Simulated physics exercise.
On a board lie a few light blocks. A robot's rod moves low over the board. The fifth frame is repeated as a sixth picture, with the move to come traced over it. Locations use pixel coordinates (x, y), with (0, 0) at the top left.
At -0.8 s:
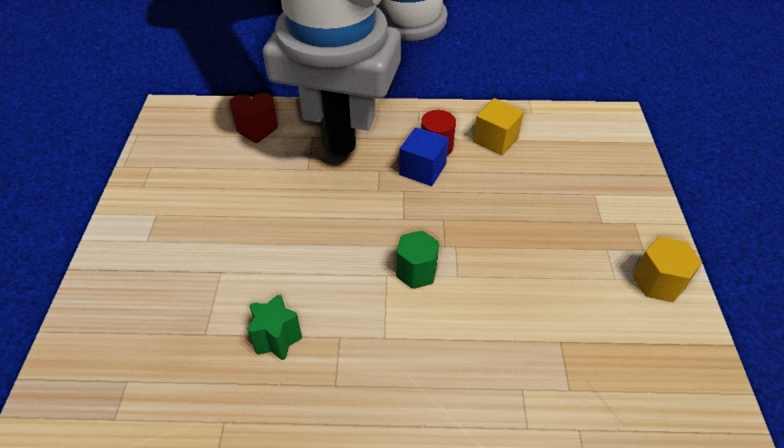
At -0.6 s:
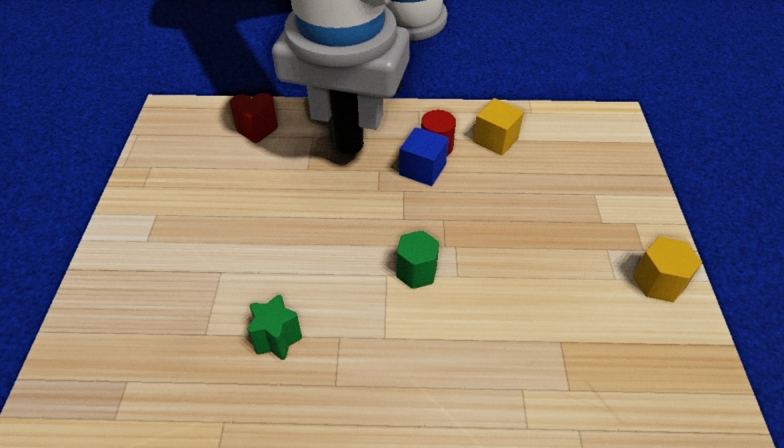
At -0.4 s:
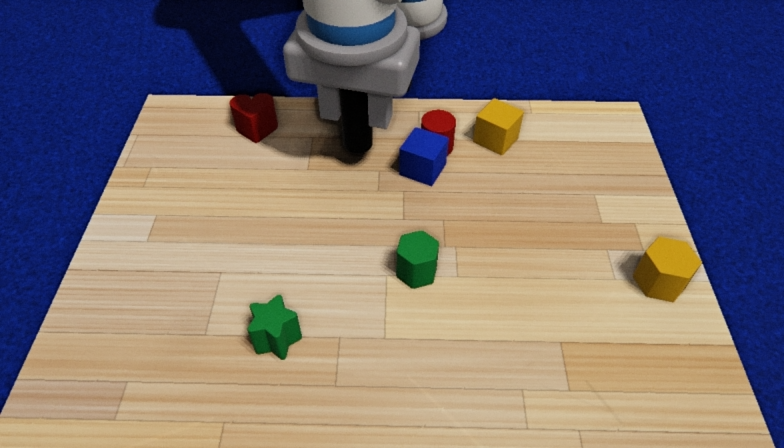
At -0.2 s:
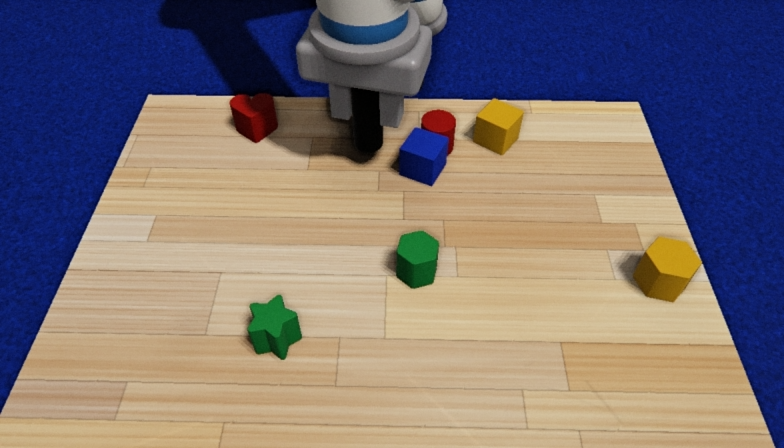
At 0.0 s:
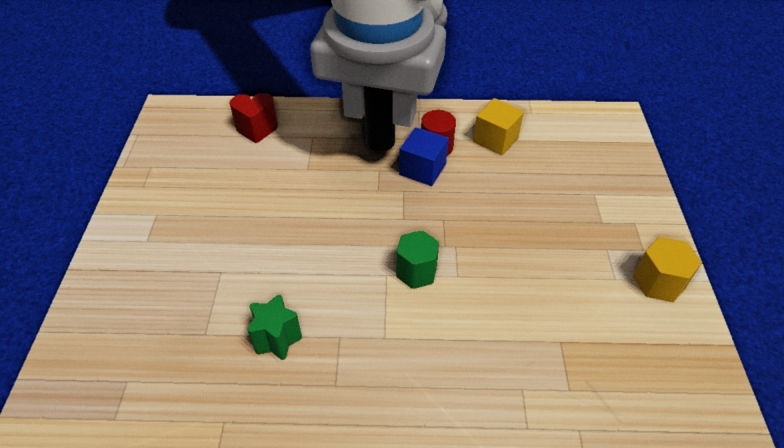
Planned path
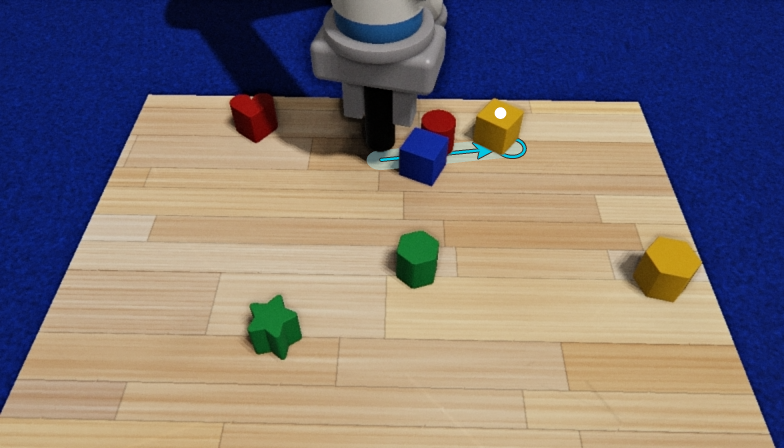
A robot arm with a dark rod stands at the far edge of a pale wooden board on a blue surface, seen from above at an angle. A red heart-shaped block lies to its left, blue, red and yellow blocks to its right, and two green blocks and a yellow hexagon nearer. The rod slides slightly right toward the blue block, while the blocks and camera stay still.
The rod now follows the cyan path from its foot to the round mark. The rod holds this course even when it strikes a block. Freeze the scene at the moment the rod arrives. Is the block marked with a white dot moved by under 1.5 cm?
Final answer: No.
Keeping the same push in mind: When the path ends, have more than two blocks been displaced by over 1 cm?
Yes, I think so.
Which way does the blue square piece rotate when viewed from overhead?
Watching from overhead, you'd notice the blue square piece rotating clockwise.
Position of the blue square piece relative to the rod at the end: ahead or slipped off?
I expect it to be beside or behind the rod.
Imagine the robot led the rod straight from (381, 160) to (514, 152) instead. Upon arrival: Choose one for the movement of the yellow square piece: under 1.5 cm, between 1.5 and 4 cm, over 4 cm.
The block winds up 1.5 to 4 cm from where it is now.
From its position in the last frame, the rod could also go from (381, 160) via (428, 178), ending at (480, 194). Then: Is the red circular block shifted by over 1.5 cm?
No.
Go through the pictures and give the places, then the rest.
The first picture shows tip of the rod at (342, 147), middles of tops, blue square piece at (424, 143), red circular block at (439, 120), yellow square piece at (501, 113).
The second picture shows rod at (349, 146), nothing pushed.
The third picture shows rod at (358, 145), nothing pushed.
The fourth picture shows rod at (369, 145), nothing pushed.
The fifth picture shows rod at (381, 144), blue square piece at (424, 143), red circular block at (439, 120), yellow square piece at (501, 113).
The line goes from (381, 160) to (511, 147); the dot is on the yellow square piece.
What follows on the original path. One third of the way, rod at (426, 139); blue square piece at (448, 147), turned 25° clockwise; red circular block at (452, 117).
Two thirds of the way, rod at (470, 135); blue square piece at (457, 150), turned 55° clockwise; red circular block at (478, 105); yellow square piece at (513, 106), turned 55° clockwise.
At the end, rod at (514, 131); blue square piece at (457, 150), turned 55° clockwise; red circular block at (480, 103); yellow square piece at (521, 101), turned 60° clockwise.
